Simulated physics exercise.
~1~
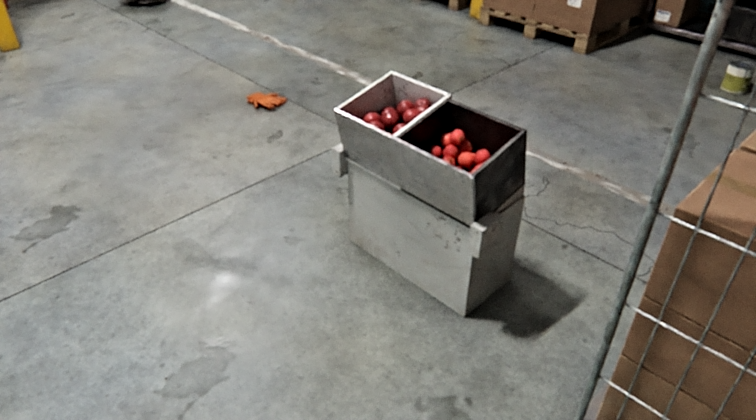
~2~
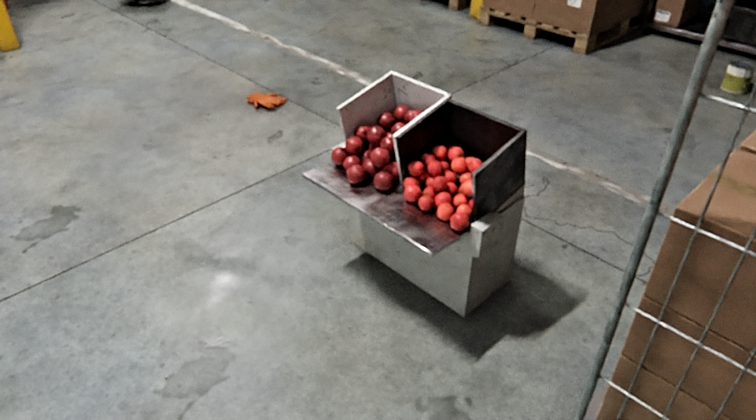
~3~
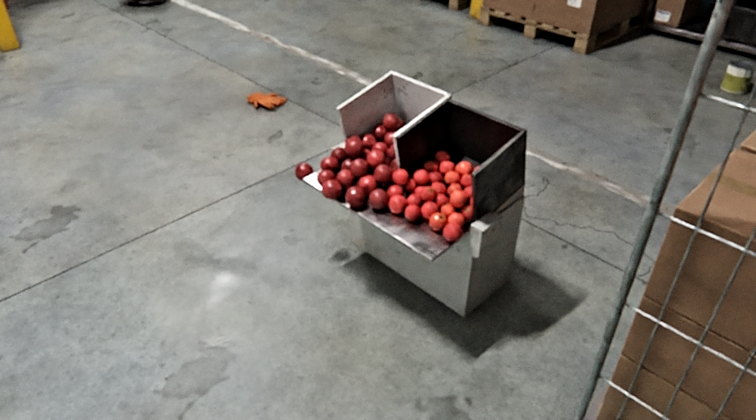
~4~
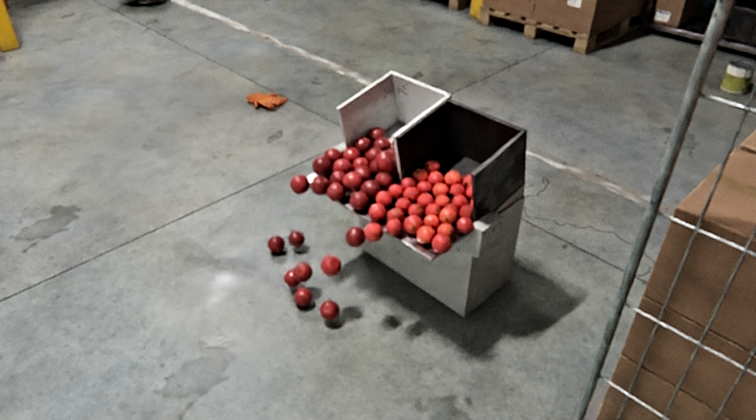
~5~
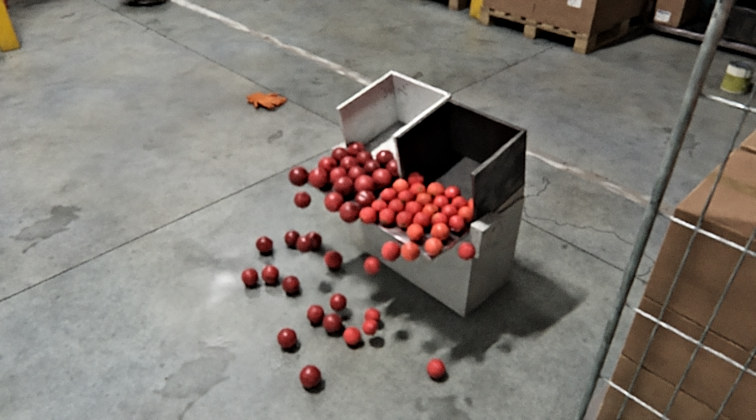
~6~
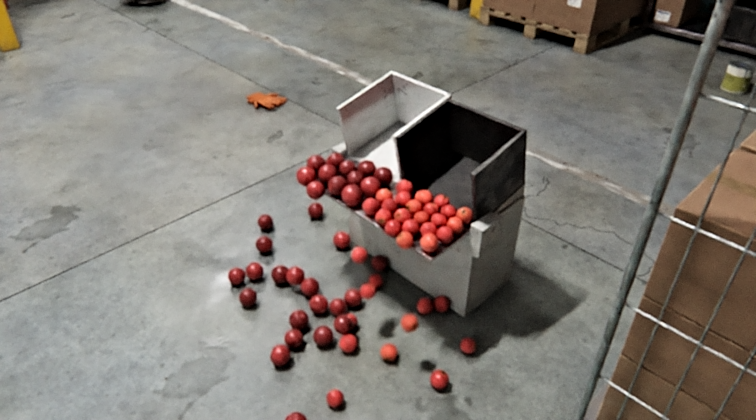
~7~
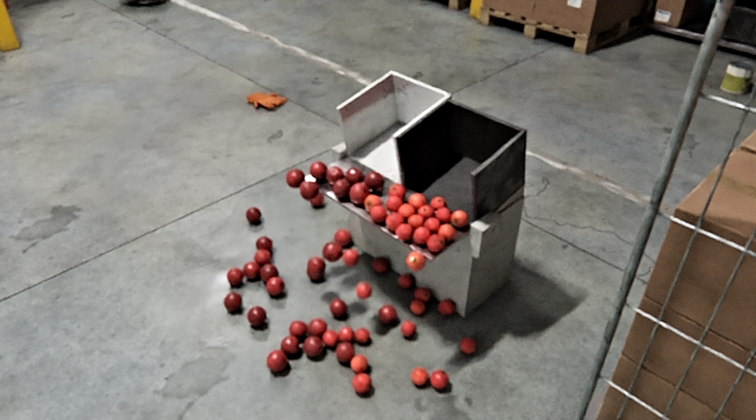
In the video, a front flap lowers on a metal bin with a white chute of dark red apples beside a black chute of tomatoes. The fruit slides onto the flap, apples drop first, then tomatoes, and many lie scattered on the concrete while others remain on the flap.
